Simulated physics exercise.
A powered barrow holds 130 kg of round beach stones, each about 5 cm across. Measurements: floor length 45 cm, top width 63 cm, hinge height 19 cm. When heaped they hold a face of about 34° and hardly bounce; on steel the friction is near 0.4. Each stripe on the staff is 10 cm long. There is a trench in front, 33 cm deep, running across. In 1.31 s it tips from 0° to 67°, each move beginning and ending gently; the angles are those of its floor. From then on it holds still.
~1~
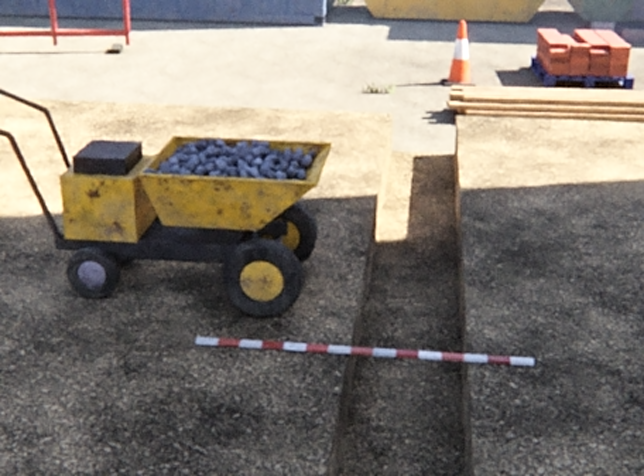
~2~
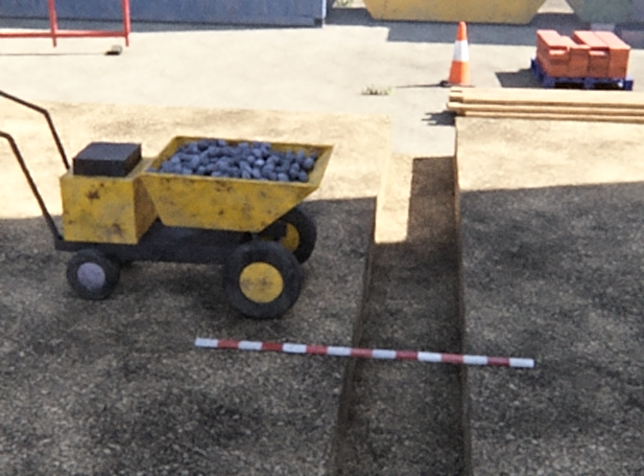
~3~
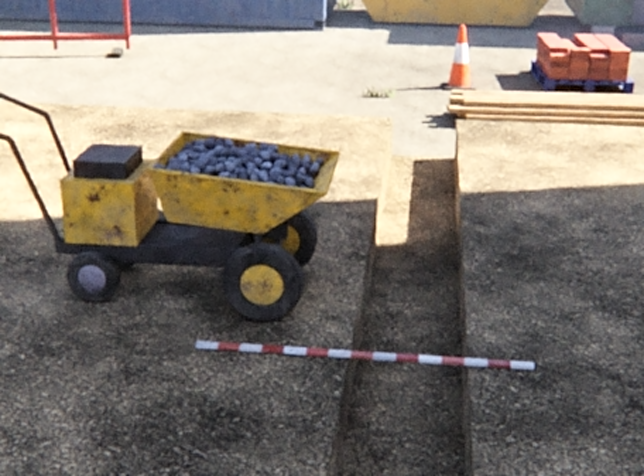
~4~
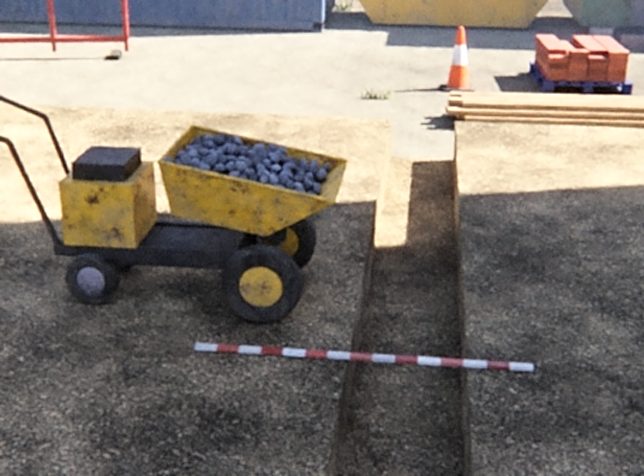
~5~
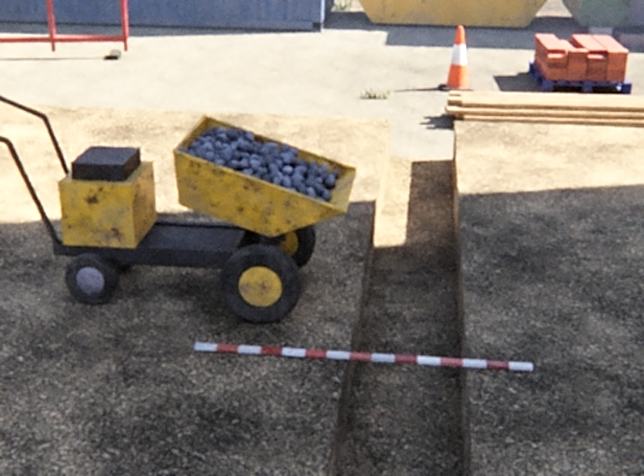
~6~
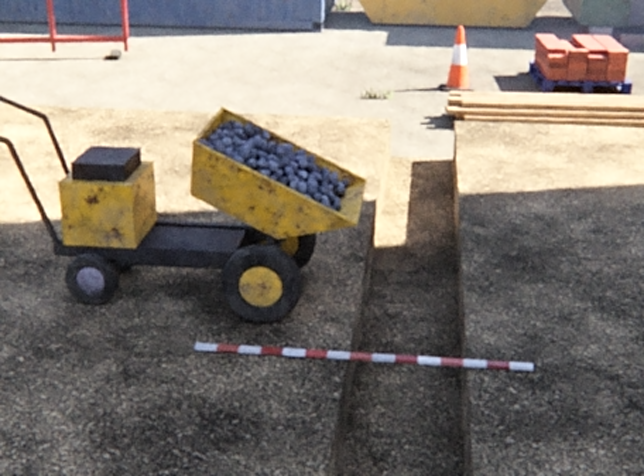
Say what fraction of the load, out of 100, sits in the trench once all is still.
About 100 out of 100.
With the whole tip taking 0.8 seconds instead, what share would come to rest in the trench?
Then roughly 100 percent.
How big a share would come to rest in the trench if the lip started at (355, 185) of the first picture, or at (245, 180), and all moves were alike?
I'd expect some 70 per cent, then some 75.
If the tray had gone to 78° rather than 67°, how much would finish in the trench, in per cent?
The trench would hold about 100% of it.
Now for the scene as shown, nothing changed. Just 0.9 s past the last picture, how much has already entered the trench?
Approx. 65 % of the load.
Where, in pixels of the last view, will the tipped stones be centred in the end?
Around (424, 352).
Then, 0.4 s after the last picture the floor is at 56°, 98 % in the tray, 2 % in the trench; the foremost stones are at (397, 263).
Then, 0.9 s after the last picture the floor is at 67°, 37 % in the tray, 63 % in the trench; the foremost stones are at (458, 334).
Then, 1.2 s after the last picture the floor is at 67°, 7 % in the tray, 93 % in the trench; the foremost stones are at (467, 330).
Then, 3.2 s after the last picture the floor is at 67°, 0 % in the tray, 100 % in the trench; the foremost stones are at (470, 320).
